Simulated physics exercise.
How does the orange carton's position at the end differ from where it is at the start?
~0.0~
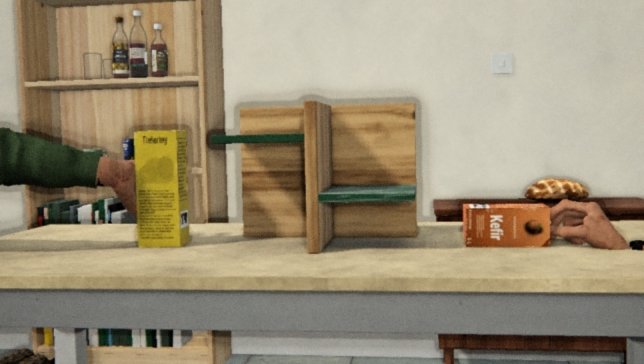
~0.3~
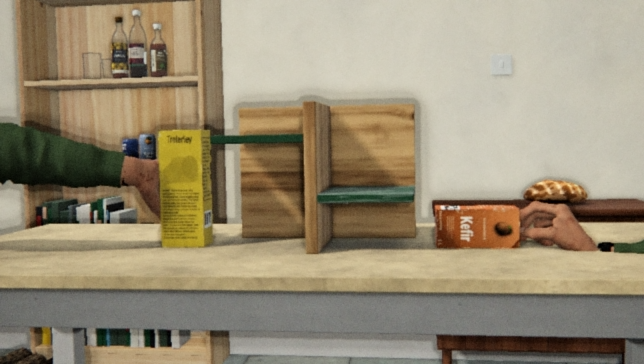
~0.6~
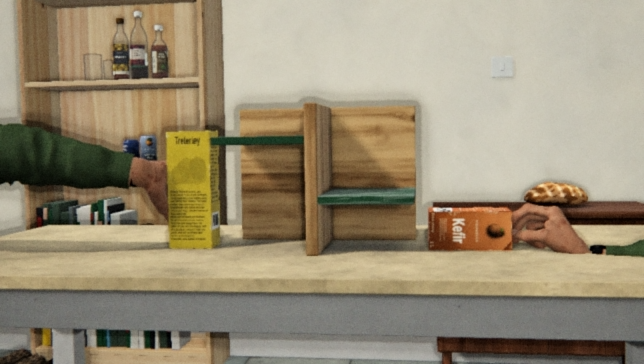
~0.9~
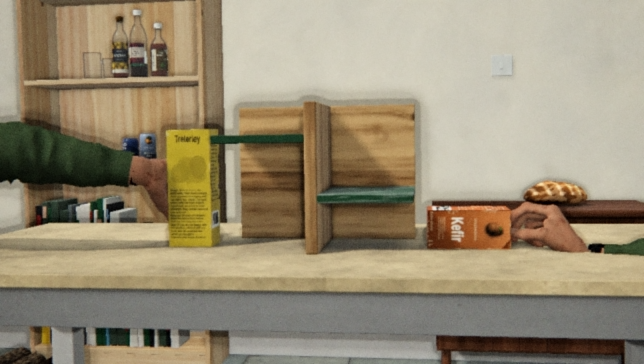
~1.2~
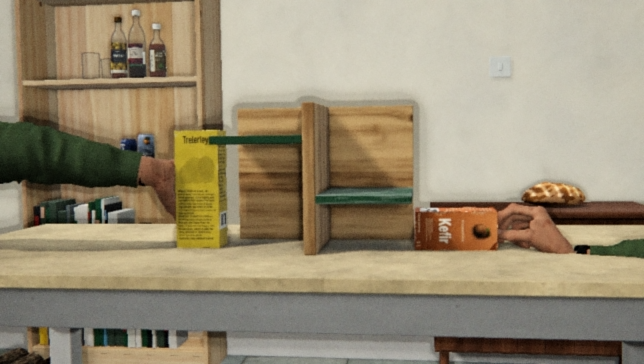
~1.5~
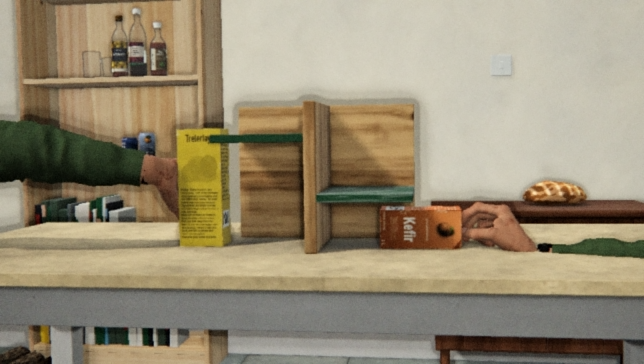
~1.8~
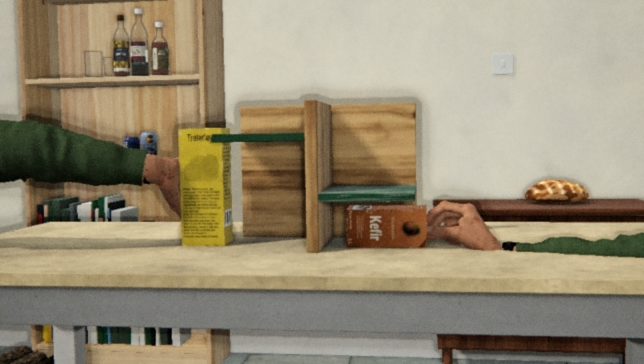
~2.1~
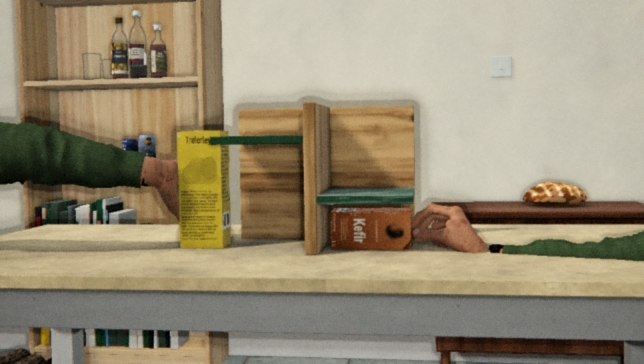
At the start the orange carton lies out on the worktop to the right of the rack, clear of it. By the end it has moved left and lies beneath the rack's lower right shelf.
